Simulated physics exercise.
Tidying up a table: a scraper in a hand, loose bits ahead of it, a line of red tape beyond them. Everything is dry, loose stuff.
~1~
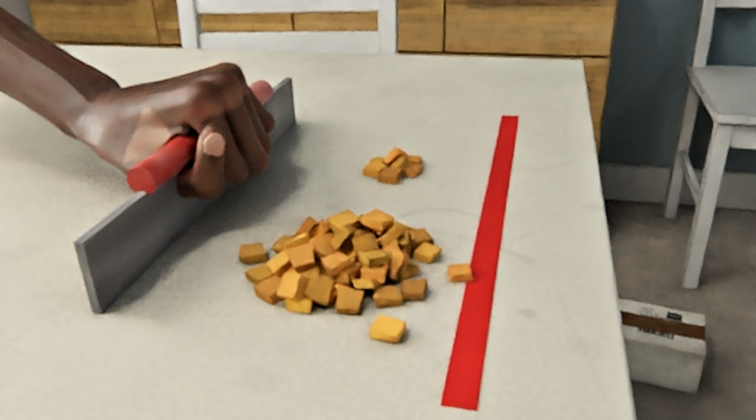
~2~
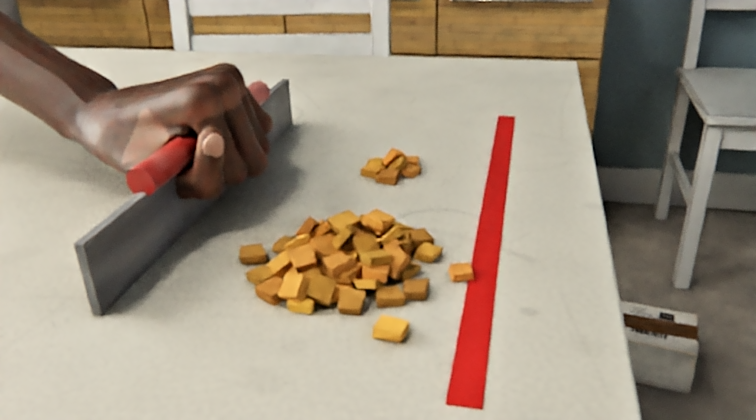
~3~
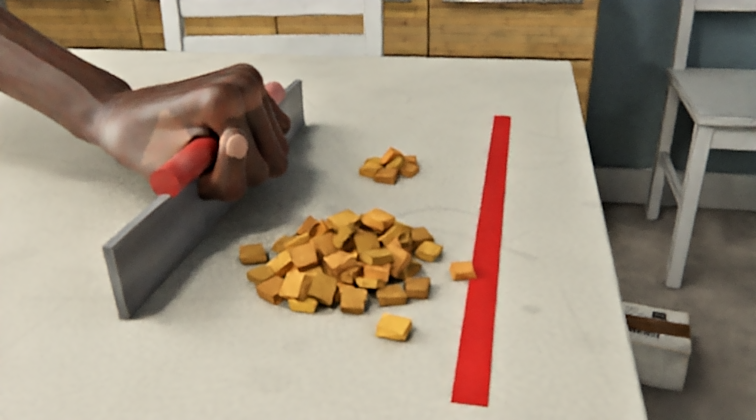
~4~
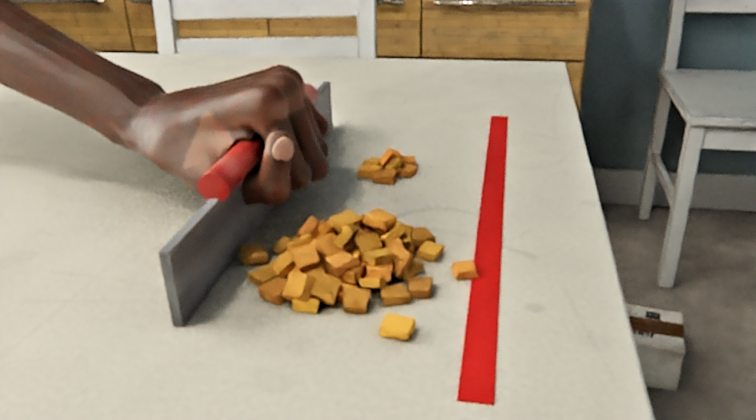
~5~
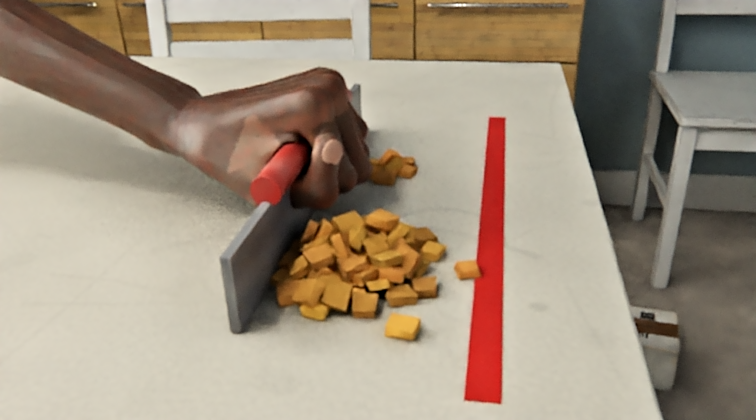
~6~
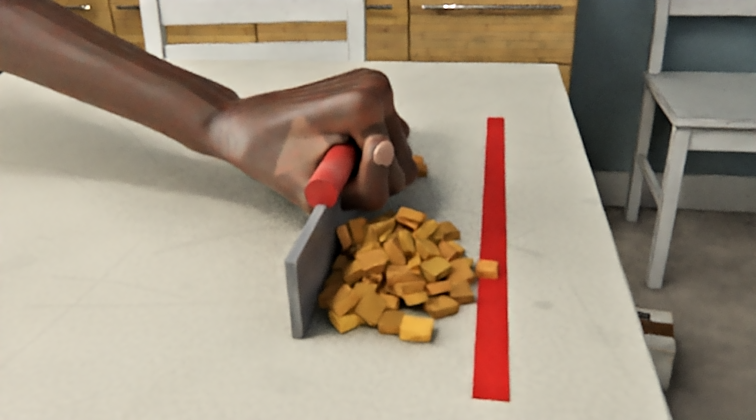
The footage shows a hand gripping a scraper by its red handle, at first still, then sliding it rightward across a pale table, pushing a large pile of orange-brown squares and a smaller cluster toward a strip of red tape.
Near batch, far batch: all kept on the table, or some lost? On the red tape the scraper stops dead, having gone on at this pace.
Near batch some lost, far batch all kept.
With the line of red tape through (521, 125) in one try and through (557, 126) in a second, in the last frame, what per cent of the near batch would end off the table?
Lab note - share off: About 40% and about 100%.
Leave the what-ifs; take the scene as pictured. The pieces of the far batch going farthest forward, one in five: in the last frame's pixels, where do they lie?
It ends up near (537, 172) in the last view.
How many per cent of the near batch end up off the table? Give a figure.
Some 10 %.
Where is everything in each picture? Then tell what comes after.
The first frame shows scraper at (109, 257), at rest; red tape at (509, 123), about a palm's width from the edge; edge at (608, 224); near batch at (347, 259), some cereal squares; far batch at (399, 165), a few cereal squares.
The second frame shows scraper at (109, 258), at rest; far batch at (398, 165).
The third frame shows scraper at (136, 261); near batch at (348, 259).
The fourth frame shows scraper at (188, 267); far batch at (394, 165).
The fifth frame shows scraper at (245, 272); near batch at (358, 262), about a quarter pushed along.
The sixth frame shows scraper at (305, 276); red tape at (496, 124); edge at (608, 217); near batch at (401, 245), nearly all pushed along; far batch at (406, 167), most pushed along.
Then, 0.31 s past the last view, scraper still moving, near (438, 149); near batch all on the table, its front near (582, 274); far batch all on the table, its front near (478, 170).
Then, 0.63 s past the last view, scraper stopped at the red tape; near batch a small part over the edge; far batch all on the table, its front near (543, 173).
Finally, scraper stopped at the red tape; near batch a small part over the edge; far batch all on the table, its front near (543, 173).
